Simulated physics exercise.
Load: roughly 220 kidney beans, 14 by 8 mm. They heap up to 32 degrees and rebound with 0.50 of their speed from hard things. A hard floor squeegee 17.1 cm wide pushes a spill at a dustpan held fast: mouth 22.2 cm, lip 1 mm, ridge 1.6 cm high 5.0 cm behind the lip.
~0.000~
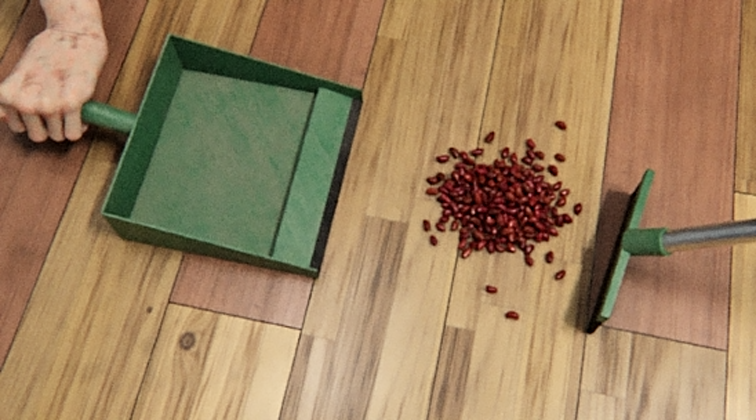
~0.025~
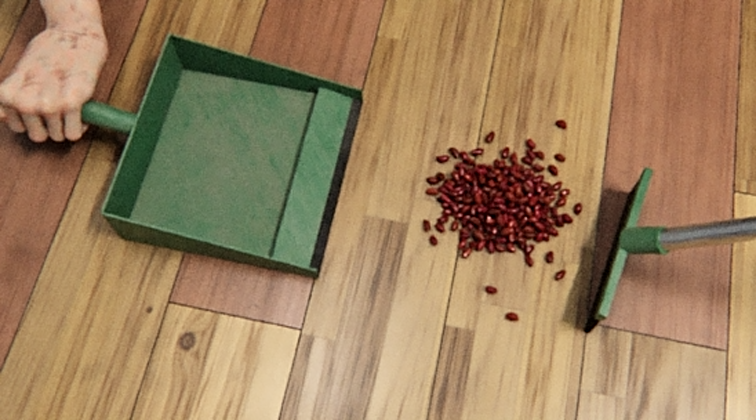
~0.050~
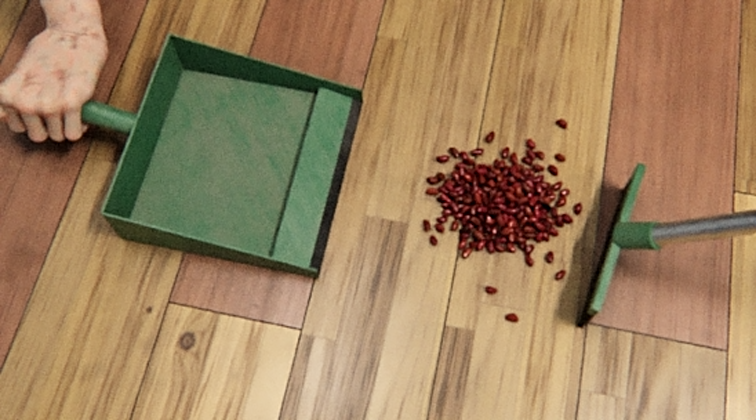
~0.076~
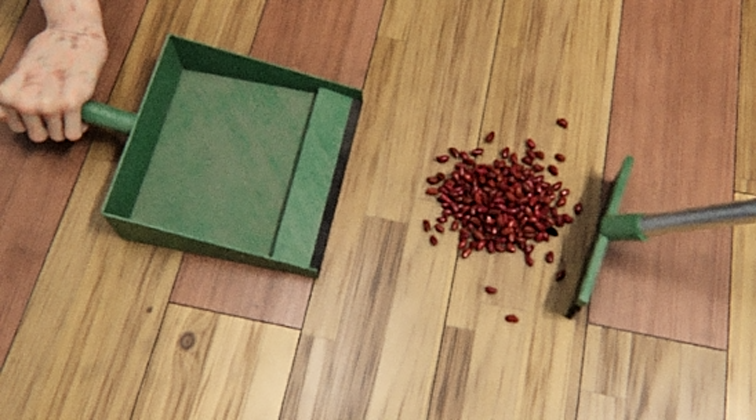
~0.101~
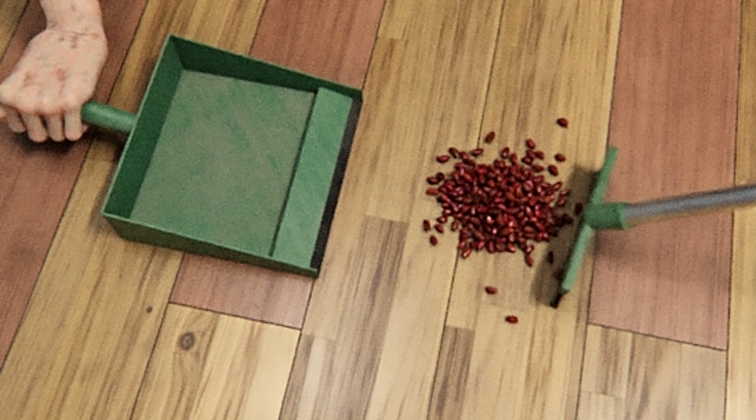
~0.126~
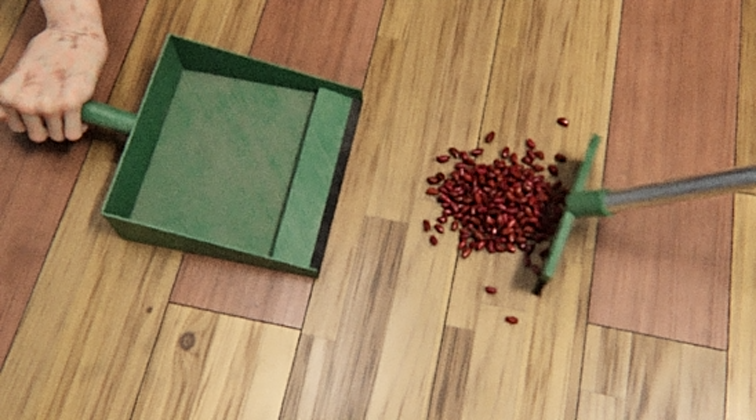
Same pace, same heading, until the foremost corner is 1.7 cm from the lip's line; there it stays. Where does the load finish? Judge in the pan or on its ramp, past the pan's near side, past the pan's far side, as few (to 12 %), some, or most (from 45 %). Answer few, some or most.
Pan some, near side few, far side some.
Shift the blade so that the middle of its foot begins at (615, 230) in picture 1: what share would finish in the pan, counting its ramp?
Some 20 per cent.
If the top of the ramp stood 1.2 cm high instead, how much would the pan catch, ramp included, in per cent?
In that case some 35 per cent.
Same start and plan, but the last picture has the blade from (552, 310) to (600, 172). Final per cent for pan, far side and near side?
Pan 25, far 5, near 0.
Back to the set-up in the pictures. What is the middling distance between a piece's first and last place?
Roughly 22 cm.
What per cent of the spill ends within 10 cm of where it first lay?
Roughly 5 per cent.
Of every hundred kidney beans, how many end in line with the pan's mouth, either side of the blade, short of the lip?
About 30 per cent.
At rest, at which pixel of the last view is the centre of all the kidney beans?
At about (346, 120).
Then, at 0.27 s, middle of the blade 13 cm from the lip; 0 % over the lip, far side 10 %, near side 0 %.
After 0.37 s, middle of the blade 6 cm from the lip; 0 % over the lip, far side 25 %, near side 0 %.
After 0.60 s, middle of the blade 3 cm from the lip; 35 % over the lip, far side 35 %, near side 5 %.
In the end, at 2.2 s, pan 35 %, near side 5 %, far side 35 %, in front of the lip or behind the blade 30 %.
